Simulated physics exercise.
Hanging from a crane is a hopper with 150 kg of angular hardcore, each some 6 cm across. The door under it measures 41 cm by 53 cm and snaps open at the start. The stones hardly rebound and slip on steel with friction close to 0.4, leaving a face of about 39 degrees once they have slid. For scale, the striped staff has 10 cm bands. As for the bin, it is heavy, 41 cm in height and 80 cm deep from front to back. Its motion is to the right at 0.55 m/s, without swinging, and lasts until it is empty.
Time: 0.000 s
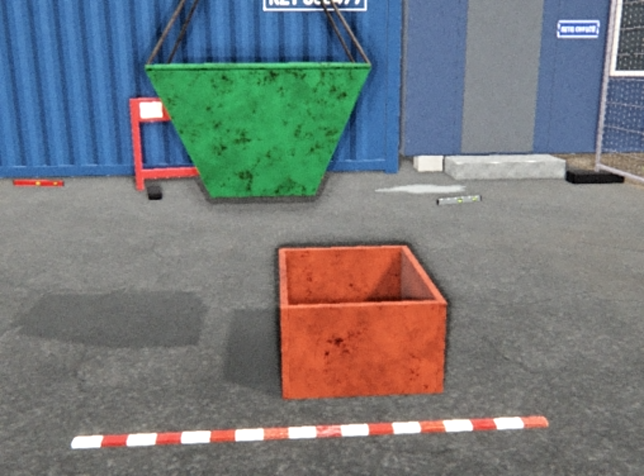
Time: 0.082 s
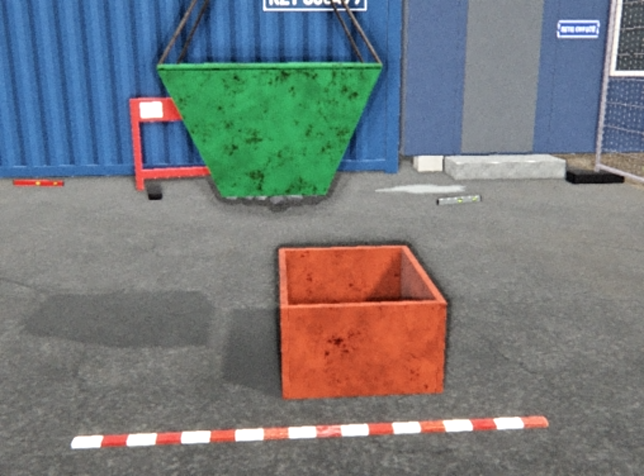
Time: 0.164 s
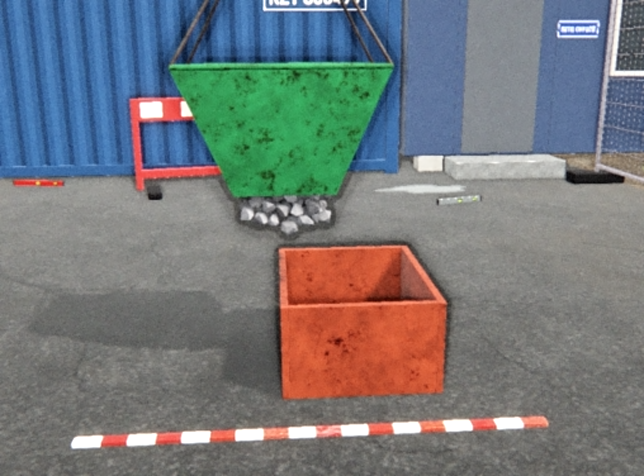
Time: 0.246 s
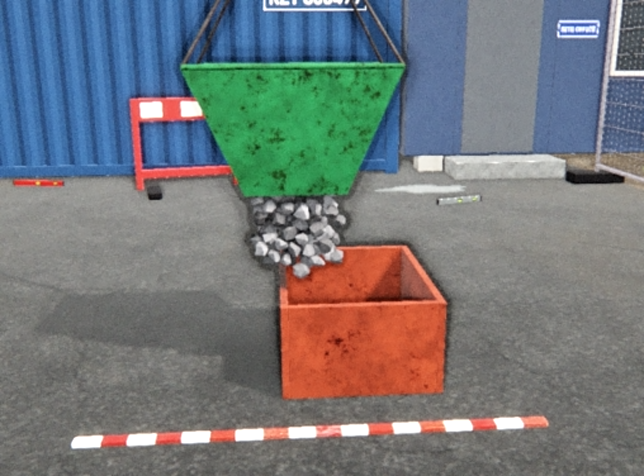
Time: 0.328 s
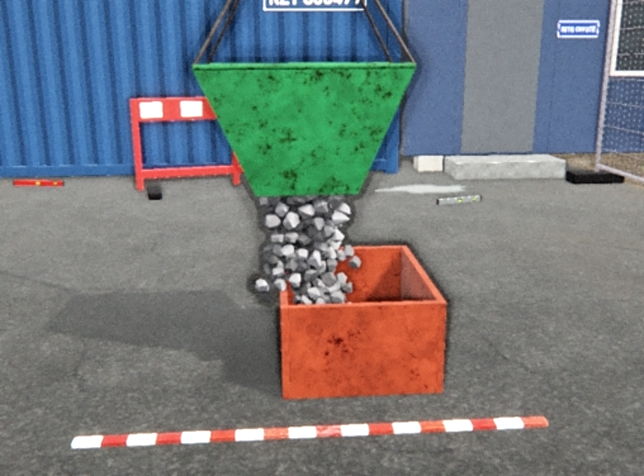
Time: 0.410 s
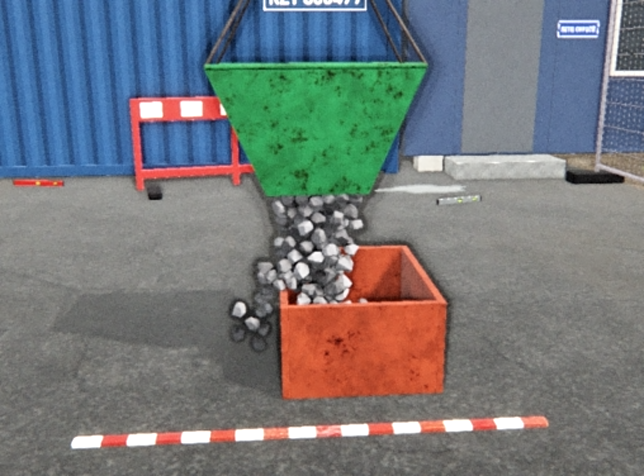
A green hopper hangs on dark cables above a paved yard, seen from the front and slightly above by a still camera. Below it sits an open orange-red bin, with a red-and-white striped staff in front and a blue container and red barrier behind. The hopper glides steadily right as grey stones pour from its underside, some into the bin and some past its left side.
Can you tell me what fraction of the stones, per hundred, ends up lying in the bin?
I'd say around 96 in every hundred.
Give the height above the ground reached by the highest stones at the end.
Height at rest: Around 34 cm.
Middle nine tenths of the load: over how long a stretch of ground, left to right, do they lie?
60 cm.
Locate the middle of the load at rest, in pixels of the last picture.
(350, 324).
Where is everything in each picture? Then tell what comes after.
In the first frame, the outlet is at (263, 184); nothing has dropped yet.
In the second frame, the outlet is at (274, 183); 6 % is out.
In the third frame, the outlet is at (285, 183); 19 % is out, the lowest stones still above the rim at (283, 217), 70 cm up.
In the fourth frame, the outlet is at (296, 183); 33 % is out, the lowest stones still above the rim at (295, 256), 51 cm up.
In the fifth frame, the outlet is at (307, 183); 49 % is out, the lowest stones still above the rim at (304, 265), 45 cm up.
In the sixth frame, the outlet is at (318, 183); 70 % is out, the lowest stones still above the rim at (309, 265), 45 cm up.
After 0.7 s, 0 % in the hopper, 4 % falling or lying left of the bin, 96 % falling or lying in the bin; the stones farthest right are at (411, 336).
After 1.1 s, 0 % in the hopper, 4 % falling or lying left of the bin, 96 % falling or lying in the bin; the stones farthest right are at (411, 326).
After 1.7 s, 0 % in the hopper, 4 % falling or lying left of the bin, 96 % falling or lying in the bin; the stones farthest right are at (411, 326).
After 2.6 s, 0 % in the hopper, 4 % falling or lying left of the bin, 96 % falling or lying in the bin; the stones farthest right are at (411, 326).
After 4.5 s, 0 % in the hopper, 4 % left of the bin, 96 % in the bin; the stones farthest right are at (411, 326).
